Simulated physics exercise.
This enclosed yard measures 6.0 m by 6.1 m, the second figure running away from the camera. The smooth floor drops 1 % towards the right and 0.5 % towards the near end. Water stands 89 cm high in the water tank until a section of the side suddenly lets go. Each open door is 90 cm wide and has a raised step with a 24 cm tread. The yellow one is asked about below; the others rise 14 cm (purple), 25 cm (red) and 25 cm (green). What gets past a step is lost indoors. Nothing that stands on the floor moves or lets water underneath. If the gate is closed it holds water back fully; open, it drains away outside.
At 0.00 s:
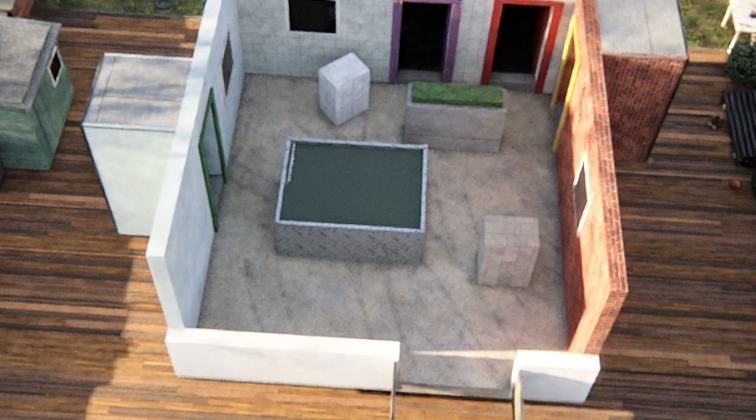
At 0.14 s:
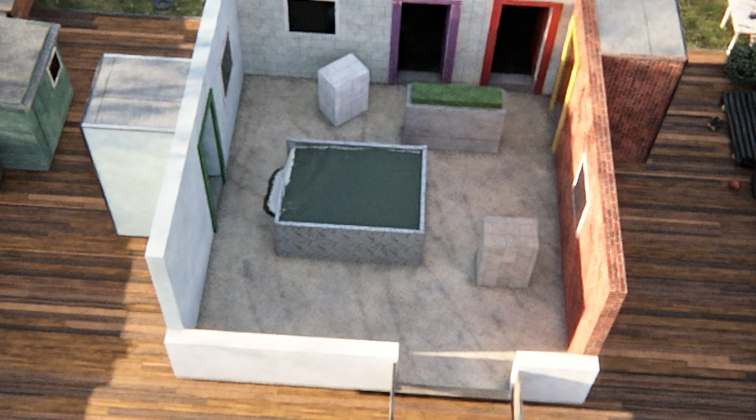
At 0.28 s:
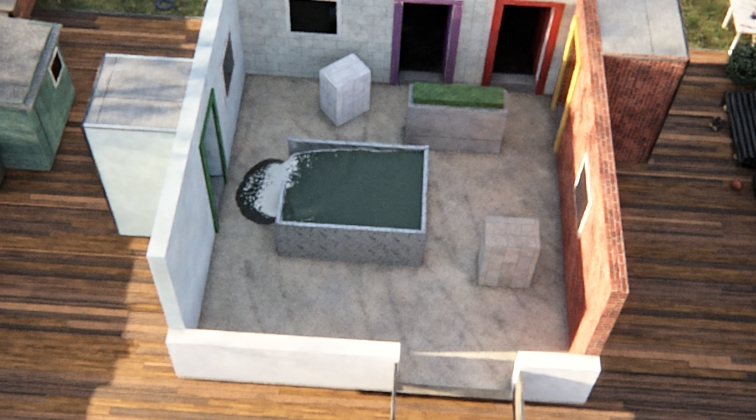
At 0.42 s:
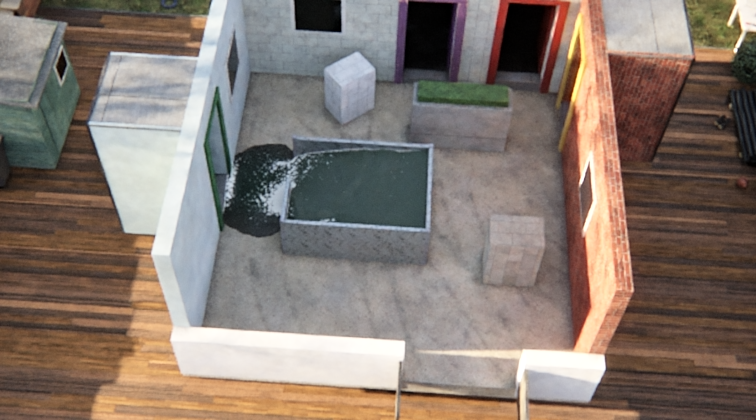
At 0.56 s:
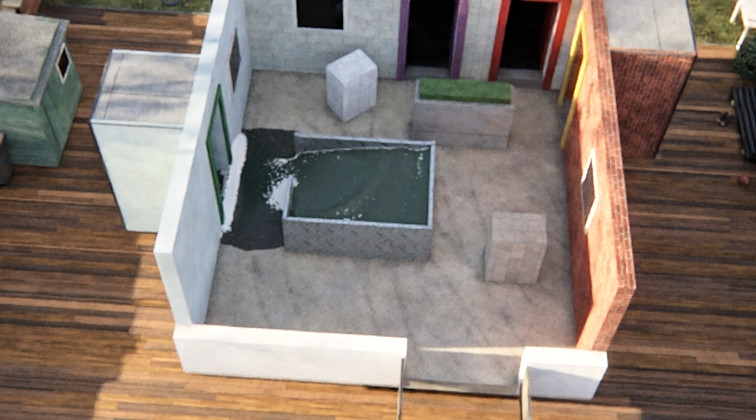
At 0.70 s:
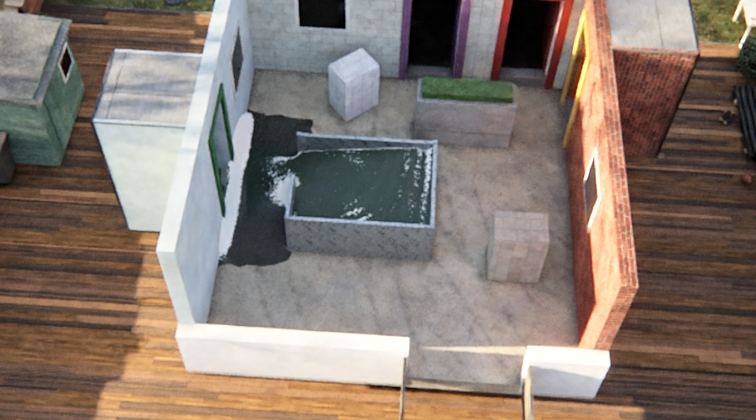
At first, dark green water lies still in a rectangular tank inside a walled yard. Water then bursts from the tank's left side, fanning across the floor with white foam until it meets the pale left wall. It spreads both ways along the wall as foamy ripples reach the tank's right end.
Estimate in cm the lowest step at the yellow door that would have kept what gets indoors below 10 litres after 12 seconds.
At least 19 cm or so.
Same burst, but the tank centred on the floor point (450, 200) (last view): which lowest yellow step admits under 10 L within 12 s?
Then roughly 18 cm.
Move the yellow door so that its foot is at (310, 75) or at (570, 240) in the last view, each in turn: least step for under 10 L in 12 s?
Roughly 29 and 13.0 cm.
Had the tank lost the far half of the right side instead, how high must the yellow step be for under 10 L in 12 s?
About 25 cm.
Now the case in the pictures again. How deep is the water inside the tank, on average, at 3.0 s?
Some 43 cm.
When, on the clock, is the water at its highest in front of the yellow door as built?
Near 4.0 s.
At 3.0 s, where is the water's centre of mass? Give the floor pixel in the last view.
Around (330, 195).
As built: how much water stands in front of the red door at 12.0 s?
Roughly 10.5 cm deep.
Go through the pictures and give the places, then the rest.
Still water, 89 cm deep, in the water tank at (353, 186); the yellow door at (564, 92) is dry, in the first frame.
The front is at (268, 207), 0.3 m from the gap at (289, 181); 0.2 m2 of floor is wet, 89 cm left at the back, in the second frame.
The gap is at (290, 183), the front 0.9 m out at (240, 199); the back of the water tank holds 89 cm, in the third frame.
Water pours out at (295, 183) and has run 1.2 m, to (224, 216); about 11 cm deep outside, 89 cm at the back, in the fourth frame.
The front is at (241, 134), 1.4 m from the gap at (297, 180); 2.8 m2 of floor is wet, 88 cm left at the back, in the fifth frame.
Water pours out at (299, 179) and has run 1.7 m, to (247, 113); about 7 cm deep outside, 79 cm at the back; 4.9 m in a straight line remain to the yellow door at (574, 87), in the sixth frame.
After 1.4 s water covers 20 % of the floor, deepest (56 cm) near (234, 185); it has not reached the yellow door.
After 3.0 s water covers 45 % of the floor, deepest (40 cm) near (347, 80); it has not reached the yellow door.
After 12.0 s water covers 95 % of the floor, deepest (16 cm) near (570, 250); 13 cm at the yellow door, 1 litre in over its 23 cm step.
At the yellow door as built, the water arrived by 3.3 s and peaked near 21 cm at 4.2 s.
With a step of 16 cm, 25 litres would have come in within the 12 s; with 22 cm, 2 litres. So under 10 litres takes about 19 cm.
